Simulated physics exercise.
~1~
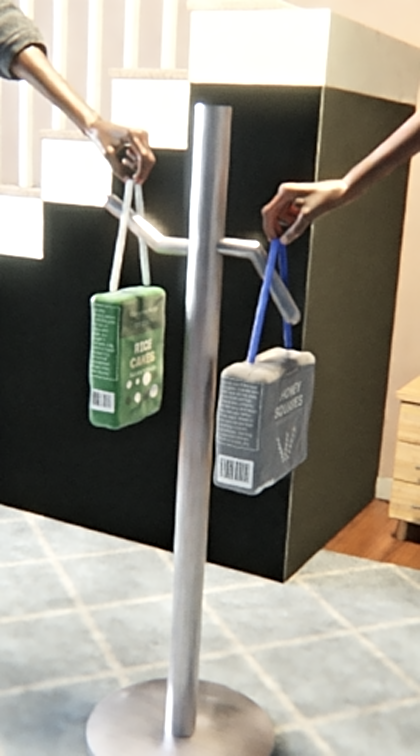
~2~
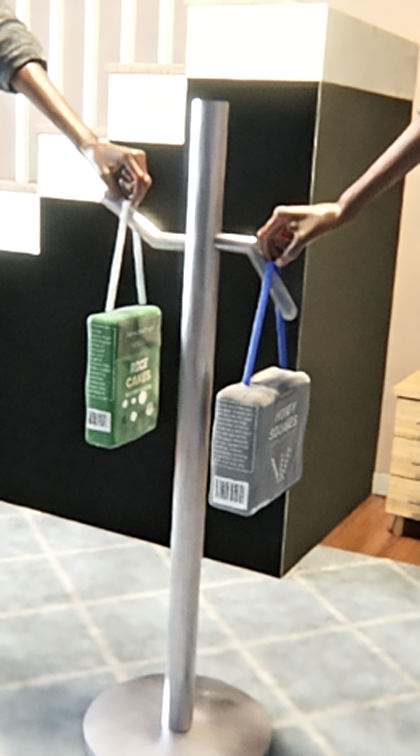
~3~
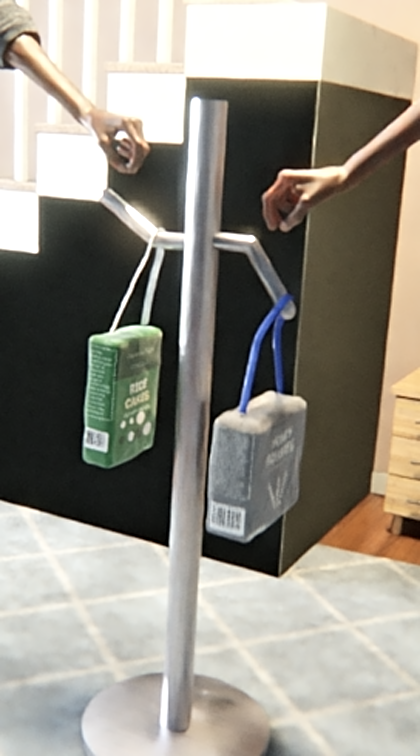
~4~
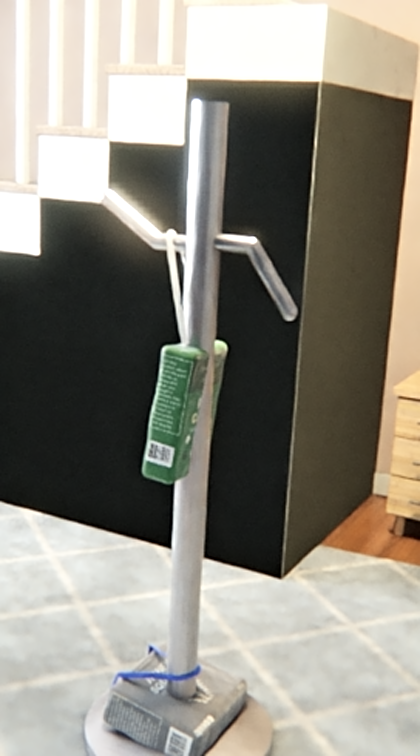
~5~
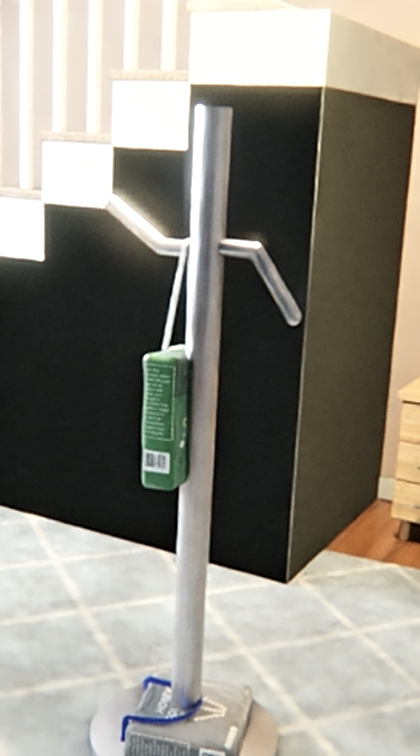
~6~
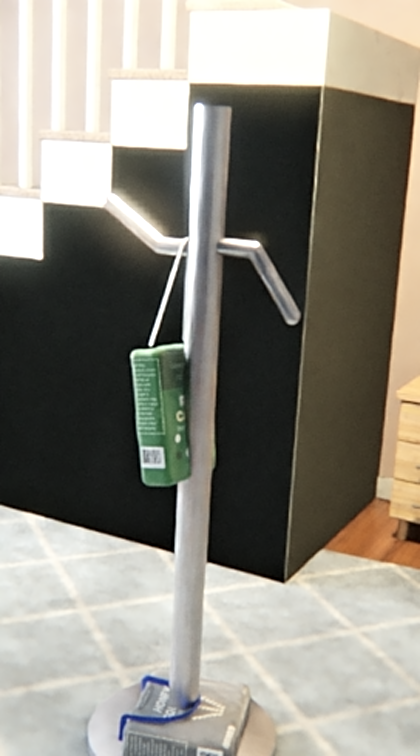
Grey bag dropping to the base of a metal coat stand after two hands release both bags, the green one staying hung.
